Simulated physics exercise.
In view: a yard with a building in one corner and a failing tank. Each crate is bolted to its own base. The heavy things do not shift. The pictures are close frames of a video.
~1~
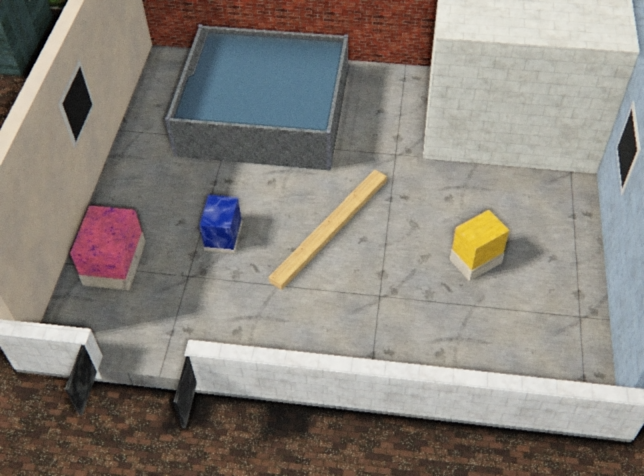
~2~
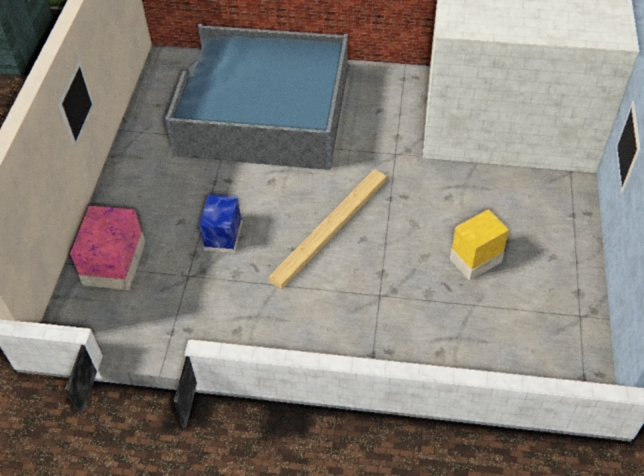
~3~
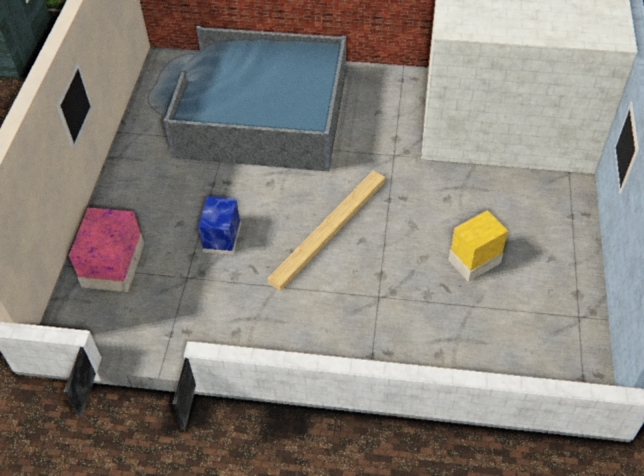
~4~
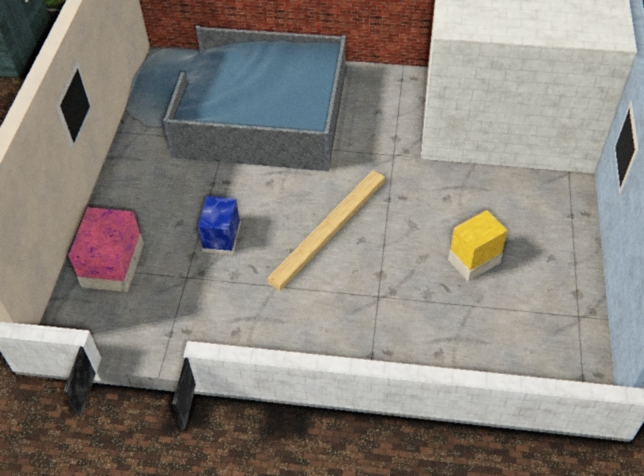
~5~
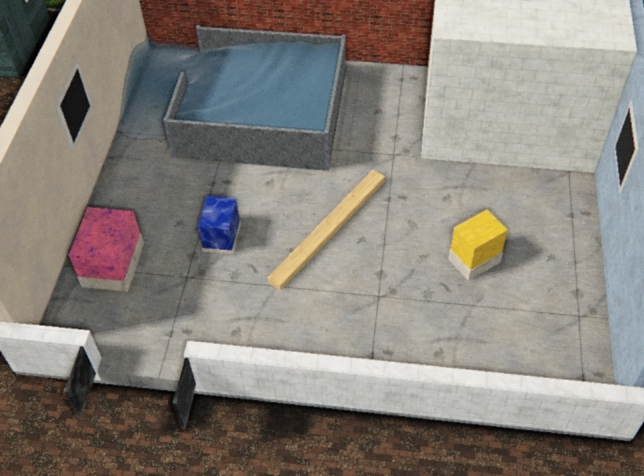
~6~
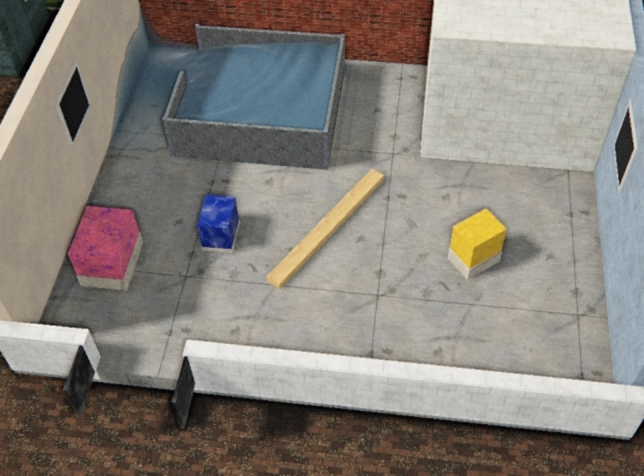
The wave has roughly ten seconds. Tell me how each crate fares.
One by one: The yellow crate stays dry; the blue crate gets wet; the pink crate gets wet.
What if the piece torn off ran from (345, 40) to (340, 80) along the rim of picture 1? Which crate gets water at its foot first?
The yellow-painted one.
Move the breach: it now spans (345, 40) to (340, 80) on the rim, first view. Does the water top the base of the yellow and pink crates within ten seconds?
One by one: The yellow one remains dry, the pink one is spared.
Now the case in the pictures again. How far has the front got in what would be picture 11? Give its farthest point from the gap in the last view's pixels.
Near (78, 225).
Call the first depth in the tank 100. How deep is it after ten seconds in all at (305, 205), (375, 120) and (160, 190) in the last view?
In turn 8, 6 and 8 in a hundred.
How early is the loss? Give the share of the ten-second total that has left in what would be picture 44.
Some 45 per cent.
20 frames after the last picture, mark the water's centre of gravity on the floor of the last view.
At about (228, 129).
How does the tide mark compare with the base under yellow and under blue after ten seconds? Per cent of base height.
Roughly 40 per cent, then 300 per cent.
A moment on, water covers 10 % of the floor; the yellow crate not reached, the blue crate not reached, the pink crate not reached.
Next, water covers 25 % of the floor; the yellow crate not reached, the blue crate water round its plinth, the pink crate water round its plinth.
Then, water covers 45 % of the floor; the yellow crate not reached, the blue crate water round its plinth, the pink crate water round its plinth.
Later, water covers 80 % of the floor; the yellow crate water round its plinth, the blue crate water round its plinth, the pink crate water round its plinth.
In the end, water covers 100 % of the floor; the yellow crate stayed above the water, the blue crate was topped, the pink crate was topped.
